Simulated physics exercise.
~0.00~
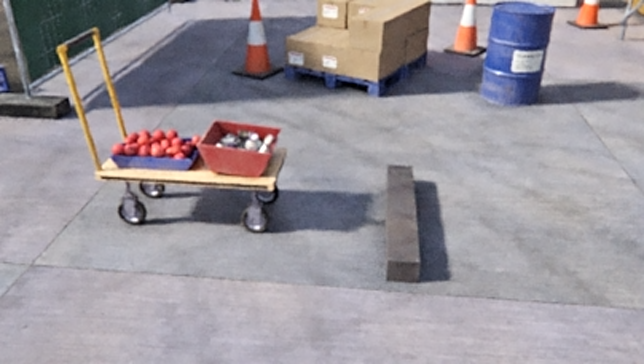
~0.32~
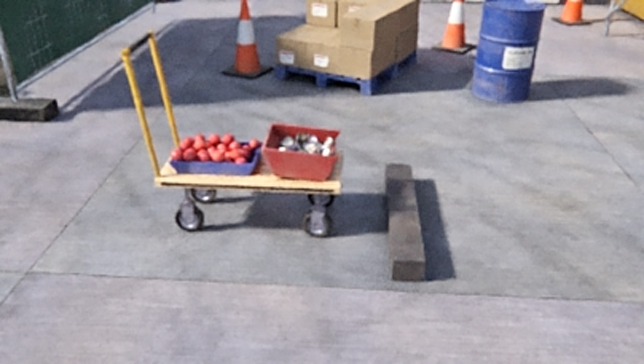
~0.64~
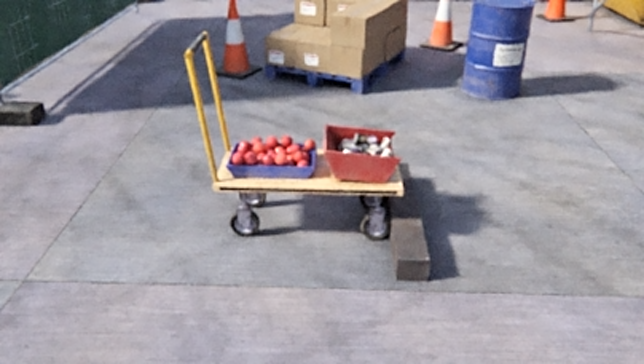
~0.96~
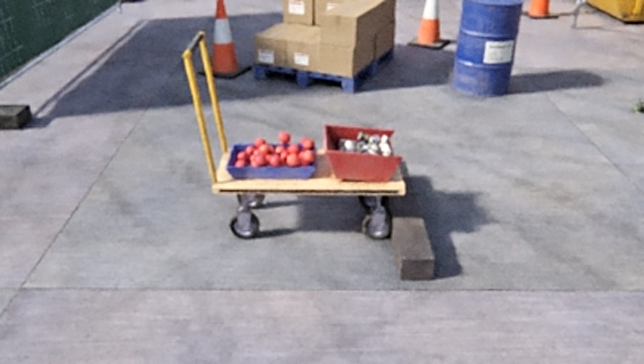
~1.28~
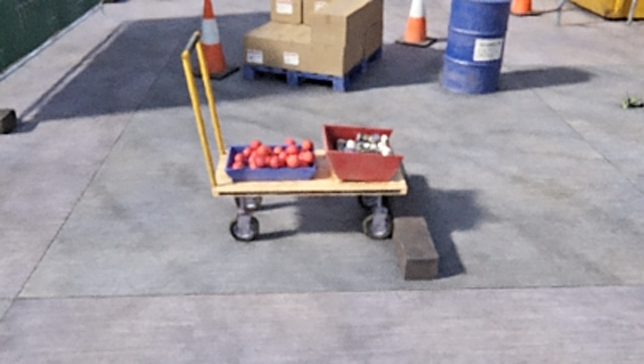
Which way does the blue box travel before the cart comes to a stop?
The blue box travels to the right, carried along on the deck of the cart until the cart stops at the beam.
A stock cart with a yellow upright handle rolls steadily to the right across a sunlit paved yard, seen from the side and slightly above. On its pale deck, a blue box of red tomatoes sits near the handle, with a red box of small tins ahead of it. Orange cones, cartons on a blue pallet and a blue drum stand behind. The cart reaches a dark beam lying on the ground and stops against it, and the heap of tomatoes looks rearranged. While the view drifts slightly sideways, the cart stays put, both boxes in place, with tins in the red one and most of the tomatoes in the blue one.
